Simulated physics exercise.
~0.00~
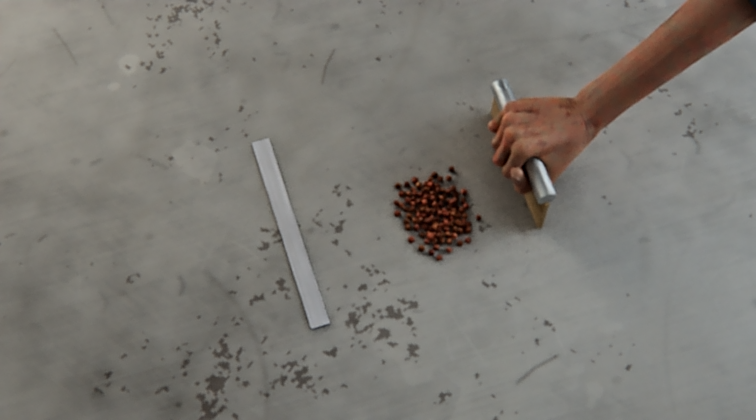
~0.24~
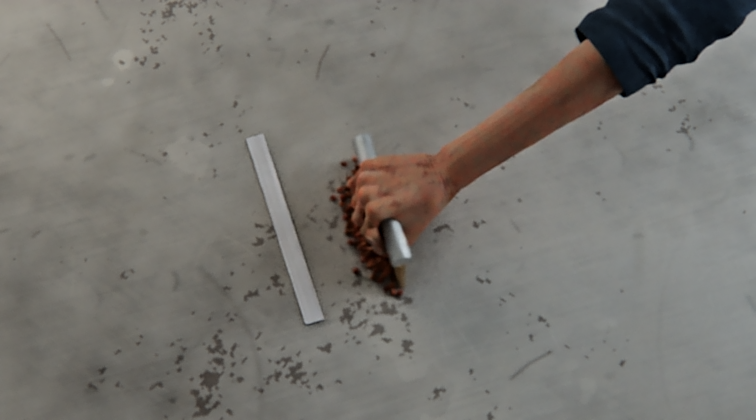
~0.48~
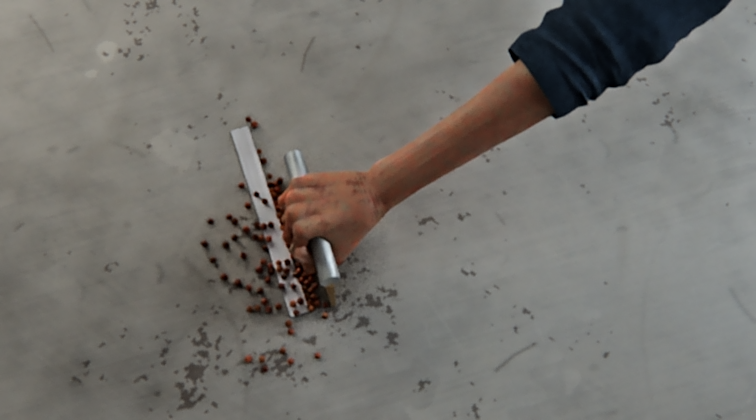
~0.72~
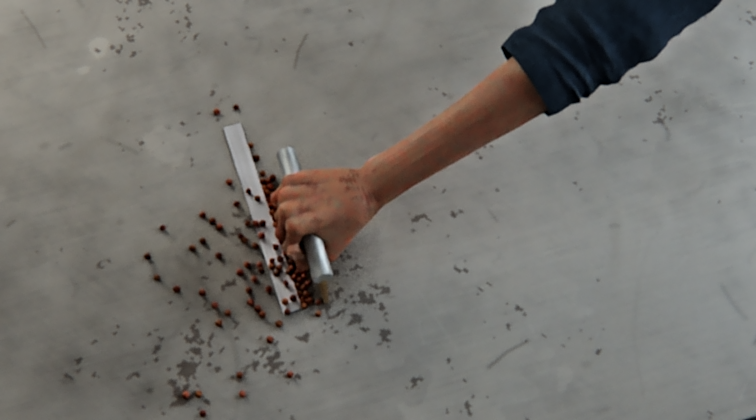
To begin with, a small heap of reddish-brown pellets lies on a worn grey floor, between a flat pale strip on the left and a scraper gripped by a hand on the right. The hand drives the scraper left and slightly down into the heap, squeezing the pellets into a band along its blade. It pushes on toward the strip, and pellets spill onto it, with many scattering beyond. The scraper then halts just short of the strip, still held. Some pellets end up against and on the strip, while others lie strewn past it, mostly toward the lower left.
